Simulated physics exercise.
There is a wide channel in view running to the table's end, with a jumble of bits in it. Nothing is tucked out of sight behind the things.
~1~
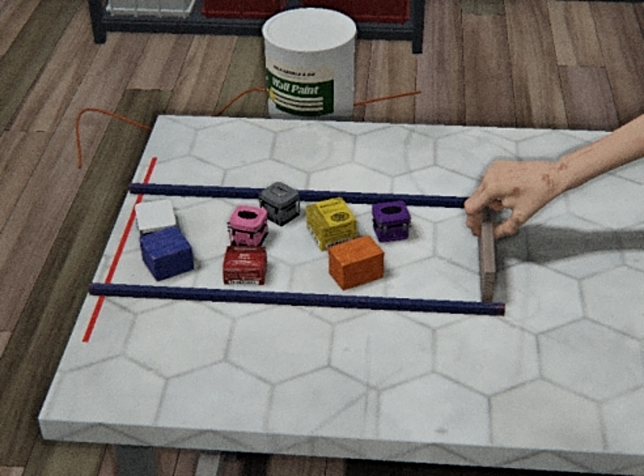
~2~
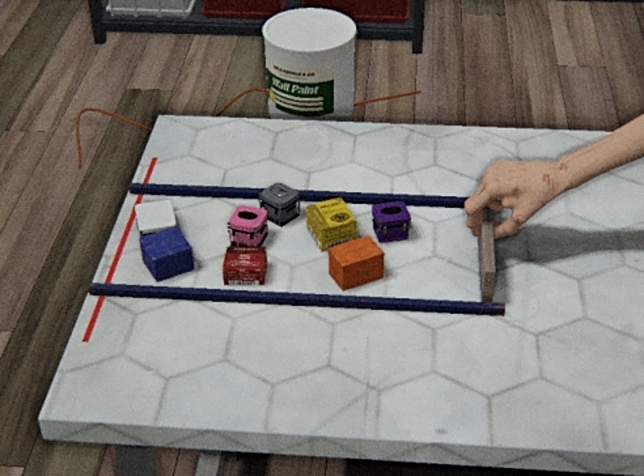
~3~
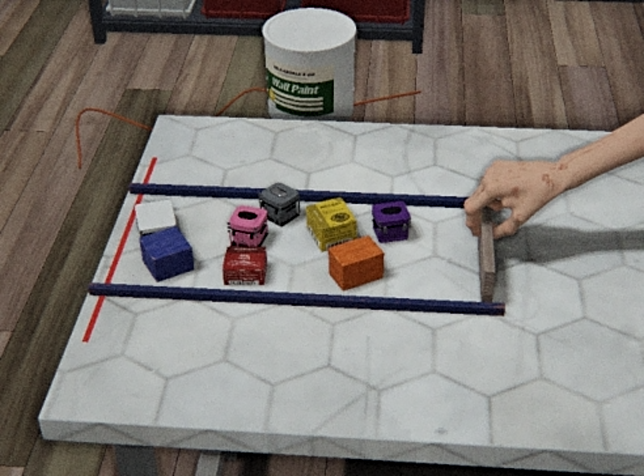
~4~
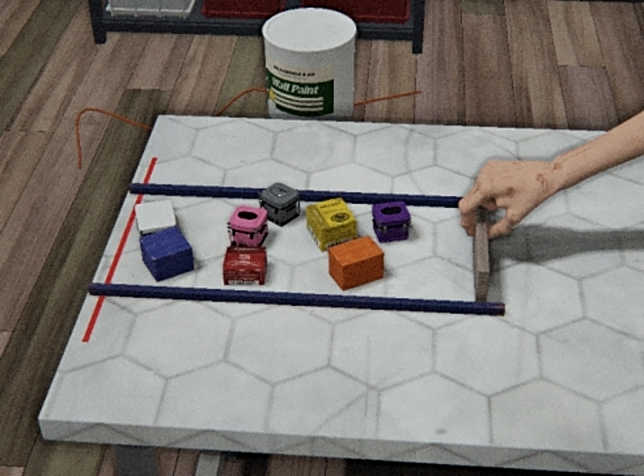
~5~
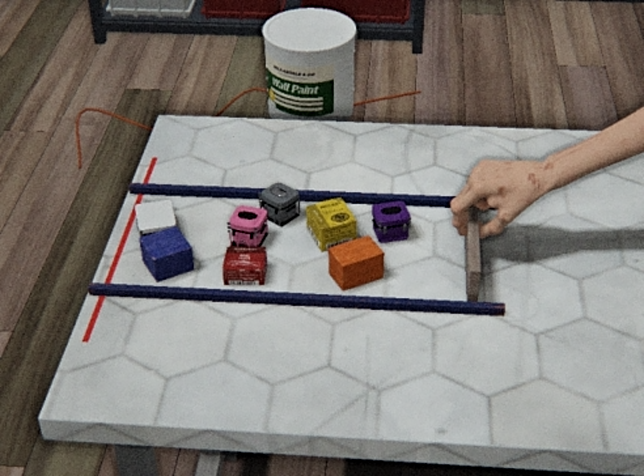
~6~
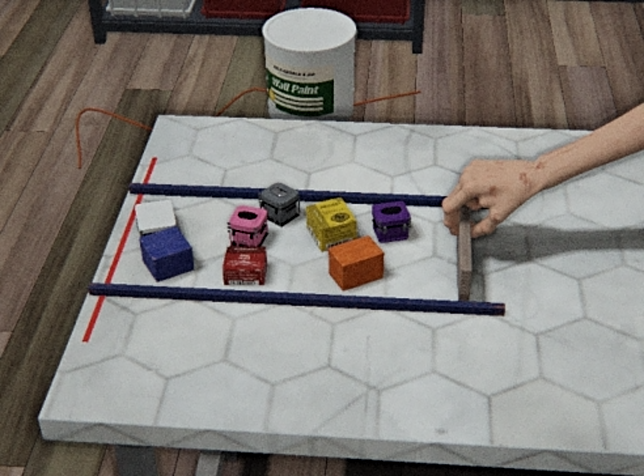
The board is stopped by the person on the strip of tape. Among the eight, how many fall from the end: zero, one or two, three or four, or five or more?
Missing: Five at minimum.
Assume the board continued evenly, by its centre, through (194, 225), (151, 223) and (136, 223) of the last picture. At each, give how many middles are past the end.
2; 5; 5.
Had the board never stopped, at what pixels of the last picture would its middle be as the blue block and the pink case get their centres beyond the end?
When the blue block crosses, the middle is near (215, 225); when the pink case crosses, near (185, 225).
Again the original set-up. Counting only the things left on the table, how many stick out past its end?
Overhanging ones - 1.
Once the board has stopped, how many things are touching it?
Result: 1 in all.
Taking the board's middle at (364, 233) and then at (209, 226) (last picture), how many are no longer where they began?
At that stage 3; at the next, 8.
A little later, none off yet; white case at rest near (156, 223); blue block at rest near (167, 254); pink case shifted about its own width near (229, 227).
When it is over, the number that fall off is five or more; down, purple case, orange block, yellow box, red box, pink case, blue block and white case.
